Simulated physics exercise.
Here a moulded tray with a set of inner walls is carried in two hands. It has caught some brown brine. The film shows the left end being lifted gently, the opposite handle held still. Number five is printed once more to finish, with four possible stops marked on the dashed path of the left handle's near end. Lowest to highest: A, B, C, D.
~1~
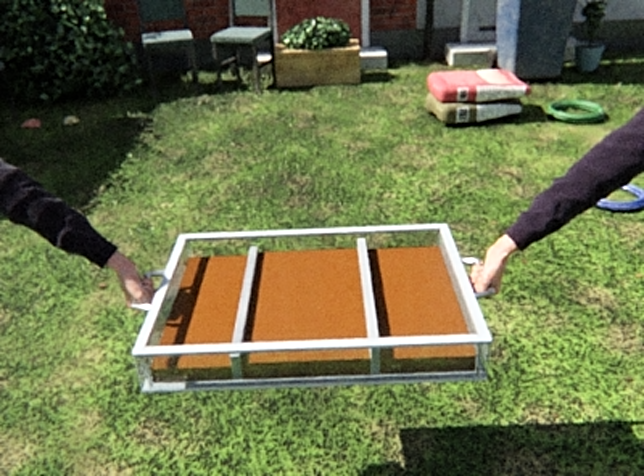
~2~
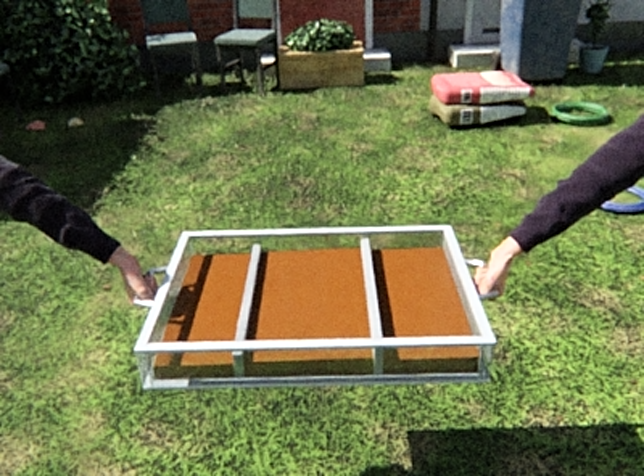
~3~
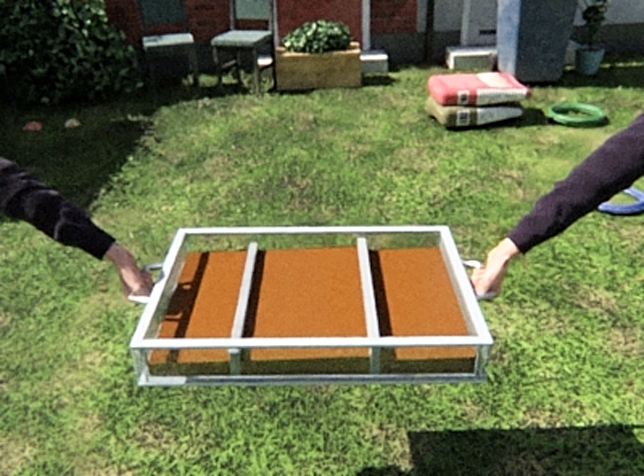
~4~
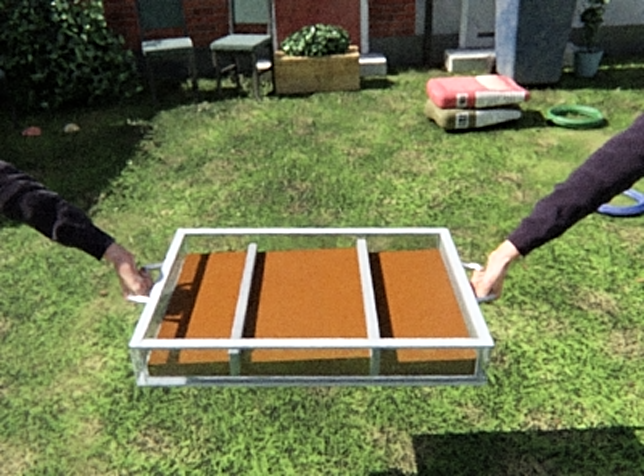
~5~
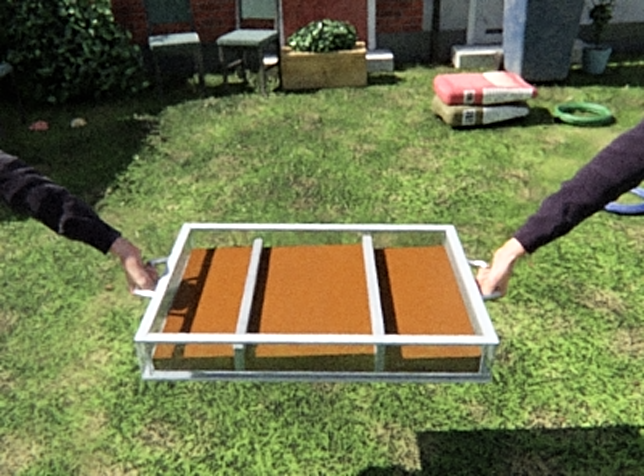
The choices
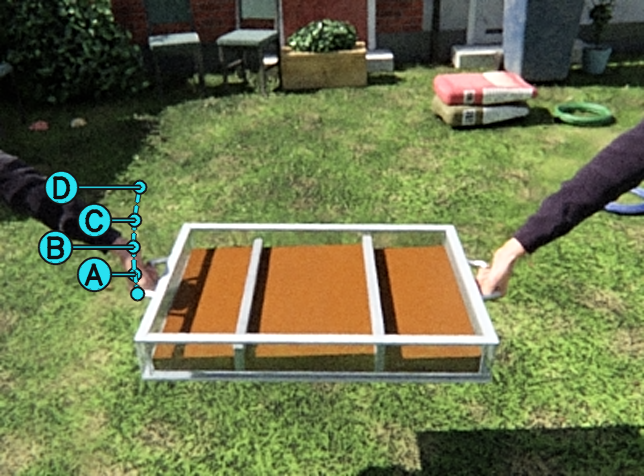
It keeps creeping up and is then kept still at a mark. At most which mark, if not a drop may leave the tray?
C will do.
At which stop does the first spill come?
It is D.
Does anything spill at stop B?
No, not at all.
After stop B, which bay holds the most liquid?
That is the middle bay.
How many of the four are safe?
Three of them.
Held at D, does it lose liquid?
Yes, that goes wrong.
In cyan, A at (134, 274); B at (133, 247); C at (134, 220); D at (139, 187).
Choosing A, nothing spills; the middle bay holds the most.
Choosing B, nothing spills; the middle bay holds the most.
Choosing C, nothing spills; the right bay holds the most.
Choosing D, about 10 % goes over the rim.
